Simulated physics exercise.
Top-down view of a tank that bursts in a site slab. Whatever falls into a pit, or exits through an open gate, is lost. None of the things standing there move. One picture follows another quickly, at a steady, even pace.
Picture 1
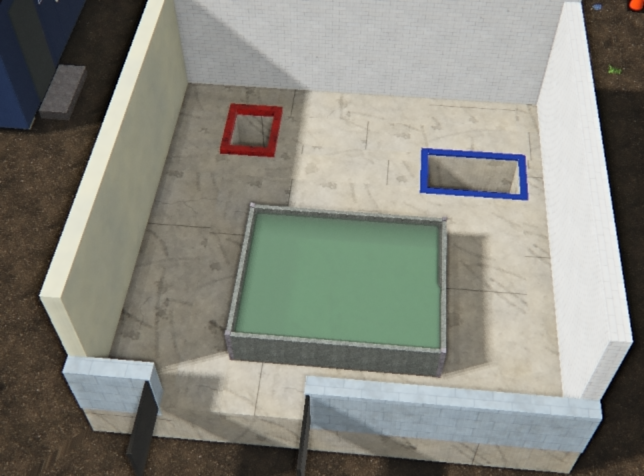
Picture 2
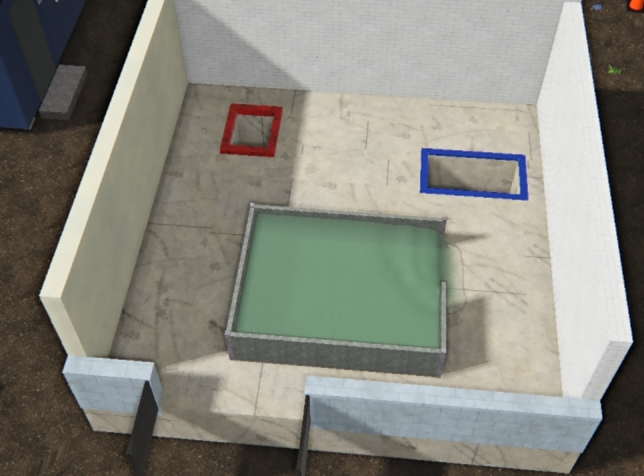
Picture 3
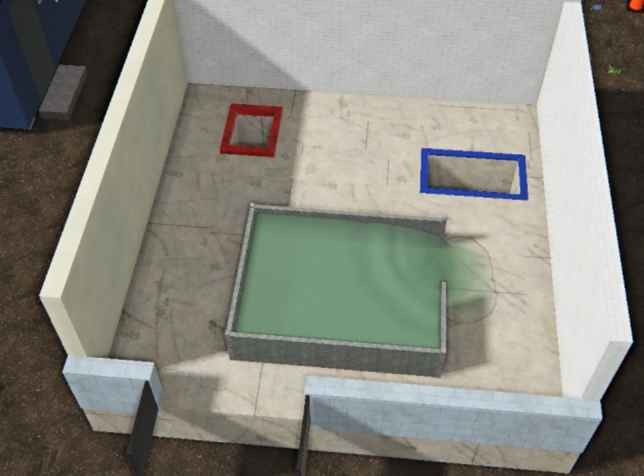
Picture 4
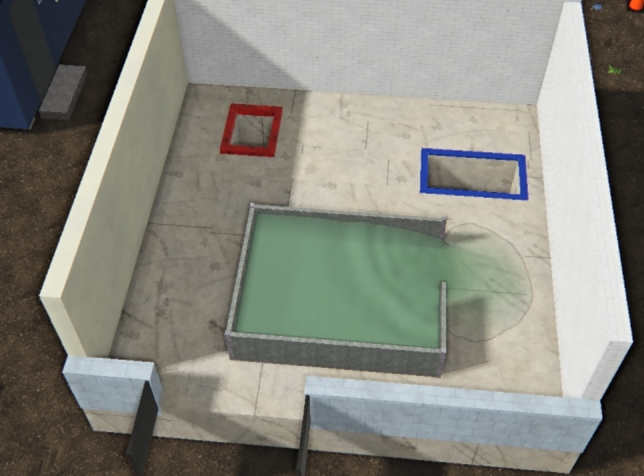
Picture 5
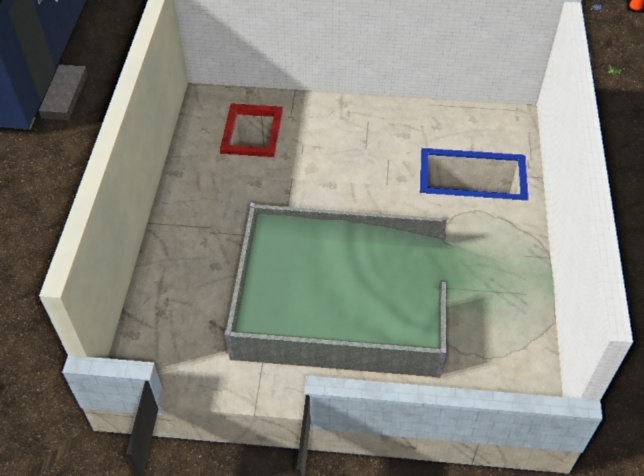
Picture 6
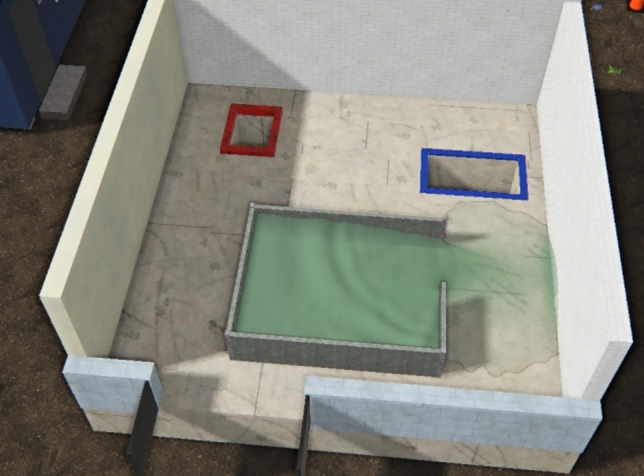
The video shows a walled slab with red- and blue-edged openings and a tank of green liquid, whose right side opens; the liquid pours through the gap and fans out across the floor to the right-hand wall.
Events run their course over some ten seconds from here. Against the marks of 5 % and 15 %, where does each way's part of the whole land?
One by one: The gate lands in the middle band - five to fifteen per cent, the blue pit lands in the top band - past fifteen per cent, the red pit lands in the bottom band - below five per cent.
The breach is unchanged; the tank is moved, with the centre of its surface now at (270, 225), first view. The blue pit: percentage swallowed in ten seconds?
I'd put the blue pit at 35 per cent of the whole.
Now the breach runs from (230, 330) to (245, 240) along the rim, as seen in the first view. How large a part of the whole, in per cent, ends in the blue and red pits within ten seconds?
Blue 10 %, red 6 %.
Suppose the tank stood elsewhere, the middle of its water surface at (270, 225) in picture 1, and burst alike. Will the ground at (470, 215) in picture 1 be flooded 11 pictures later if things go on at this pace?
There: Under water.
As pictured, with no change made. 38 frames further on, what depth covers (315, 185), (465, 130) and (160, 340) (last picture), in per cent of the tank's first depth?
2, 4 and 4 in a hundred, in turn.
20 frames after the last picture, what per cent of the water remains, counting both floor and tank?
90 per cent.
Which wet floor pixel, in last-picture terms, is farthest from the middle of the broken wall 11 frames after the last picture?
At roughly (532, 111).
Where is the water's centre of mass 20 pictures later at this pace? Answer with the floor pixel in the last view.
Around (400, 295).
A moment on, water covers 15 % of the floor; the gate 0 %, the blue pit 0 %, the red pit 0 %.
Next, water covers 25 % of the floor; the gate 0 %, the blue pit 3 %, the red pit 0 %.
Then, water covers 35 % of the floor; the gate 0 %, the blue pit 10 %, the red pit 0 %.
Later, water covers 60 % of the floor; the gate 3 %, the blue pit 20 %, the red pit 0 %.
In the end, water covers 85 % of the floor; the gate 7 %, the blue pit 31 %, the red pit 0 %.
